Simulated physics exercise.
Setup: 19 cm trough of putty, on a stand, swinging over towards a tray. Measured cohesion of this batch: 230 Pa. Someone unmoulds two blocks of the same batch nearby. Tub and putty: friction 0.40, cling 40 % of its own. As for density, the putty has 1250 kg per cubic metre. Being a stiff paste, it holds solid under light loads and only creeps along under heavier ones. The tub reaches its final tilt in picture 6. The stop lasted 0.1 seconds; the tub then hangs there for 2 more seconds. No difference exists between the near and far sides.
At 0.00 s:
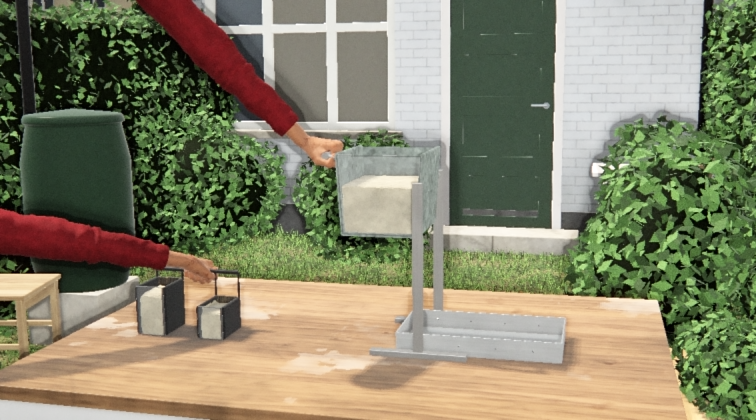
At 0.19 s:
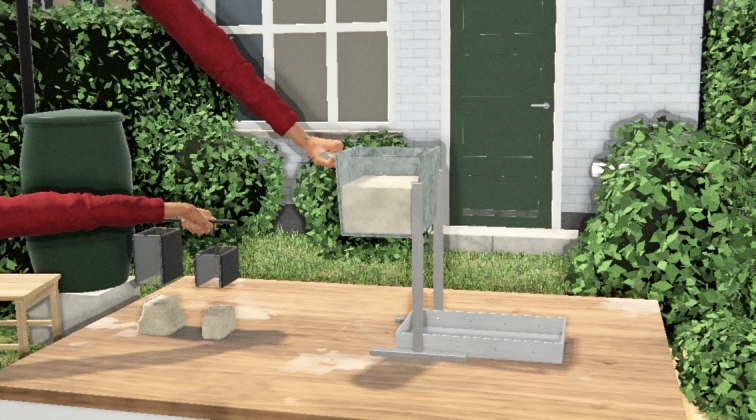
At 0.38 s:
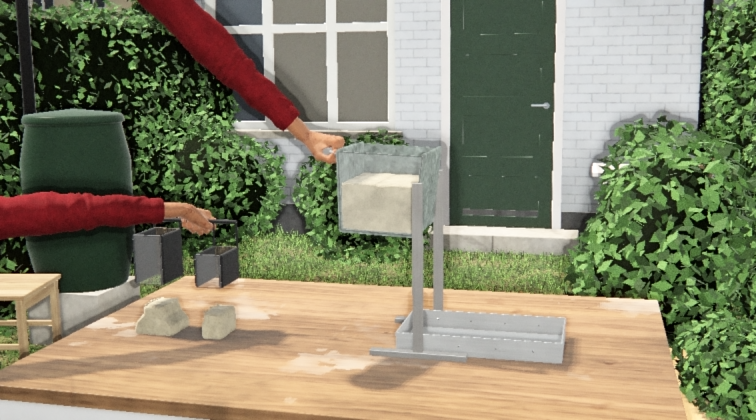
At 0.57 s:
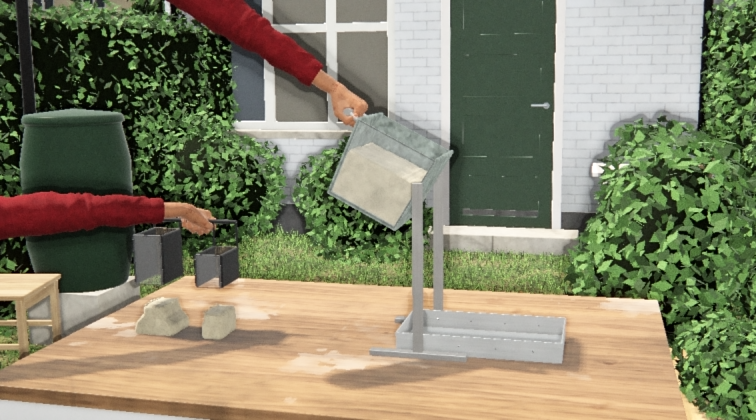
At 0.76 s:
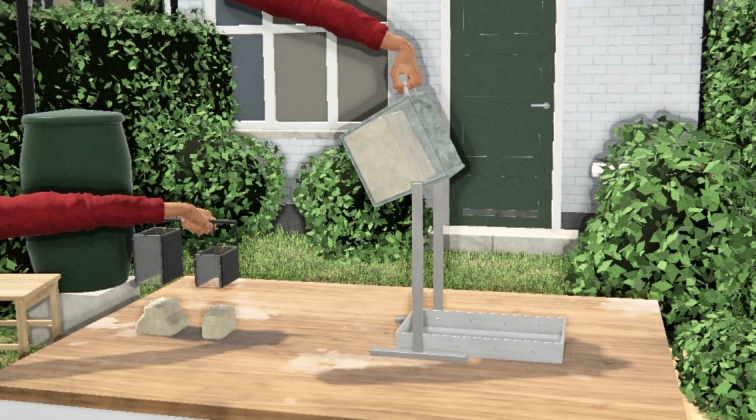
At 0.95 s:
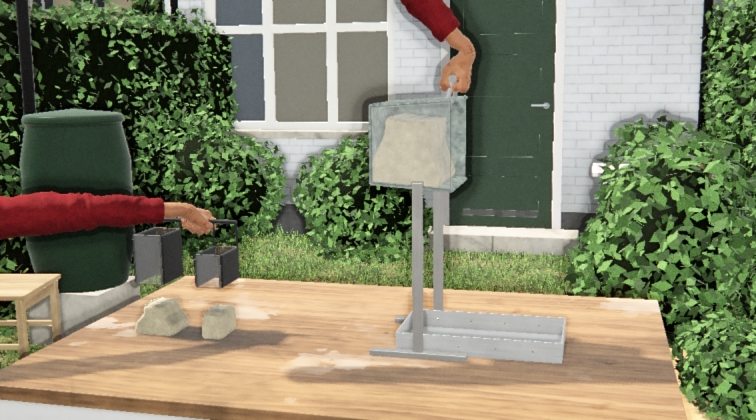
Two blocks of pale putty sag slightly on a wooden table after a hand on the left lifts dark moulds off them, then another hand swings a clear-sided tub of putty upward and rightward onto its side atop a metal stand.
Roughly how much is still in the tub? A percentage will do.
I would say about 47 percent.
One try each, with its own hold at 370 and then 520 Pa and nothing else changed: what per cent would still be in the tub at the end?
In order: Around 55 % and around 75 %.
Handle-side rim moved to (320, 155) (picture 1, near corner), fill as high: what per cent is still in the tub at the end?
I'd say around 40 percent would remain in the tub at the end.
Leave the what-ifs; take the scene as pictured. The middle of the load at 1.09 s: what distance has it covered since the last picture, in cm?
Around 6 cm.
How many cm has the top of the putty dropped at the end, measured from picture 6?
About 10 cm.
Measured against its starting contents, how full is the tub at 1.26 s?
Near 55 %.
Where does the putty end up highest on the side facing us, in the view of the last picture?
I'd point to somewhere around (392, 159).
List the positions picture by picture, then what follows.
The first picture shows handle-side rim at (339, 155), tilt 0 degrees; top of the putty at (413, 187); blocks stand 11 cm, 7.1 cm (left to right).
The second picture shows handle-side rim at (339, 155), tilt 0 degrees; top of the putty at (413, 187); blocks stand 8.7 cm, 6.9 cm (left to right).
The third picture shows handle-side rim at (340, 151), tilt 3 degrees; top of the putty at (347, 183); blocks stand 7.8 cm, 6.8 cm (left to right).
The fourth picture shows handle-side rim at (361, 120), tilt 27 degrees; top of the putty at (349, 152); blocks stand 7.8 cm, 6.8 cm (left to right).
The fifth picture shows handle-side rim at (411, 97), tilt 64 degrees; top of the putty at (381, 117); blocks stand 7.8 cm, 6.8 cm (left to right).
The sixth picture shows handle-side rim at (452, 103), tilt 90 degrees; top of the putty at (390, 118); blocks stand 7.8 cm, 6.8 cm (left to right).
After 1.09 s, the tub is at 90 degrees and holds 83 %.
After 1.26 s, the tub is at 90 degrees and holds 54 %.
After 1.43 s, the tub is at 90 degrees and holds 47 %.
After 1.60 s, the tub is at 90 degrees and holds 47 %.
After 2.95 s, at the end, the tub is at 90 degrees and holds 47 %.
